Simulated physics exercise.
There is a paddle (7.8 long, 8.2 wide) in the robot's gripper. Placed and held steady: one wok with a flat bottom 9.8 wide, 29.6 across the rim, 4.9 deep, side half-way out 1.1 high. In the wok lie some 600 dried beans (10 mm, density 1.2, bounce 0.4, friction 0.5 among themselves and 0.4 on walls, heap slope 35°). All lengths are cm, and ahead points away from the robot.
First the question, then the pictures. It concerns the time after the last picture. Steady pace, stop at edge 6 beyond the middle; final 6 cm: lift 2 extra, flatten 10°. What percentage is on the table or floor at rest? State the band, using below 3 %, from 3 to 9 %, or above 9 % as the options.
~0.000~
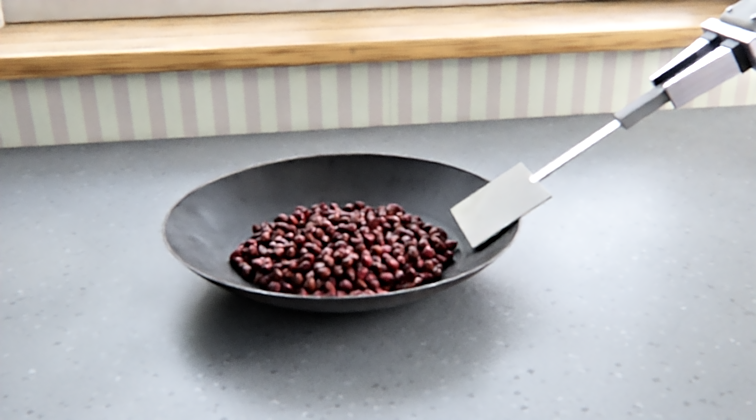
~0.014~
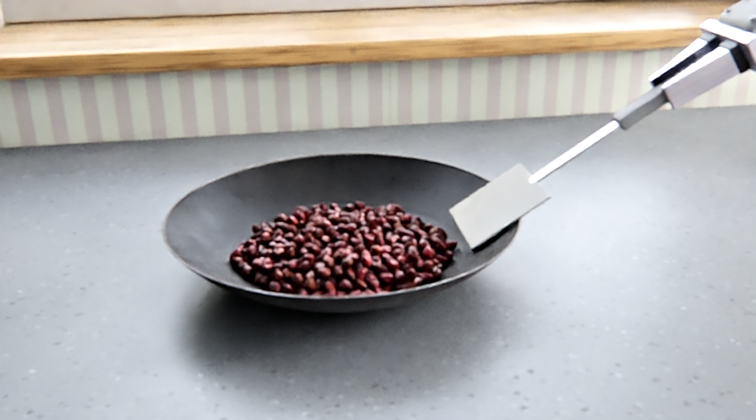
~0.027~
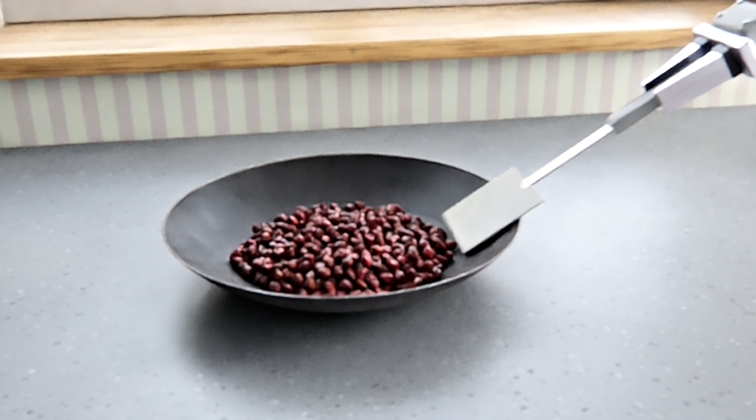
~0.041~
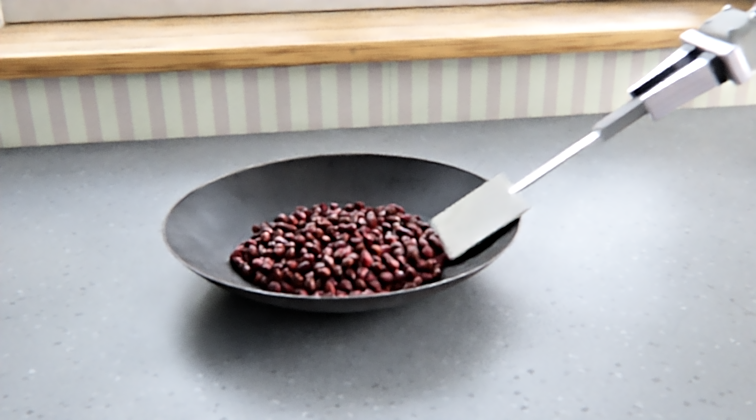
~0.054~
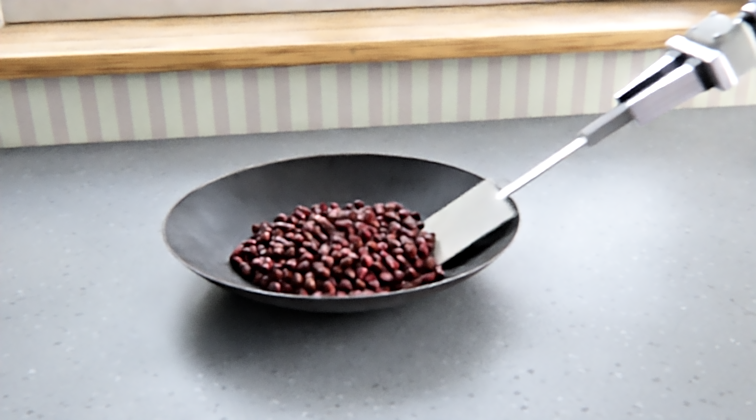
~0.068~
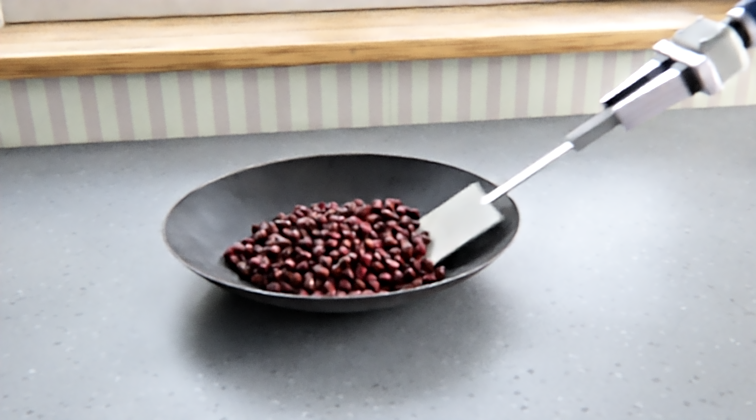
It falls below 3 %.
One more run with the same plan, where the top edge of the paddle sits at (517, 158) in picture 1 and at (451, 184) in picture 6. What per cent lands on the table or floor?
My guess would be close to 10 per cent.
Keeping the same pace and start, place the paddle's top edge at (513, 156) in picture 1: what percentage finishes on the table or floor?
Spill: Approx. 0 per cent.
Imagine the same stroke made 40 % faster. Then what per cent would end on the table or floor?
Roughly 10 in a hundred.
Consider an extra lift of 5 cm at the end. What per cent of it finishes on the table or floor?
Some 5 per cent.
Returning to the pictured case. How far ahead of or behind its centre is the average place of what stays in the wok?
5.5 cm ahead.
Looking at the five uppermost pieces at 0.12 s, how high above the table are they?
Estimated height above table: Approx. 5 cm.
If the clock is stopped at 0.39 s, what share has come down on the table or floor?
It is near 0 percent.
After 0.12 s, sloping 33°, highest piece 6 above the table; 595 in the wok.
After 0.16 s, sloping 29°, highest piece 5 above the table; 595 in the wok.
After 0.39 s, sloping 23°, highest piece 6 above the table; 590 in the wok, 5 on the table or floor.
After 1.44 s, sloping 23°, highest piece 6 above the table; 590 in the wok, 5 on the table or floor.
At rest, 590 in the wok, 5 on the table or floor. That is 1 % on the table or floor.
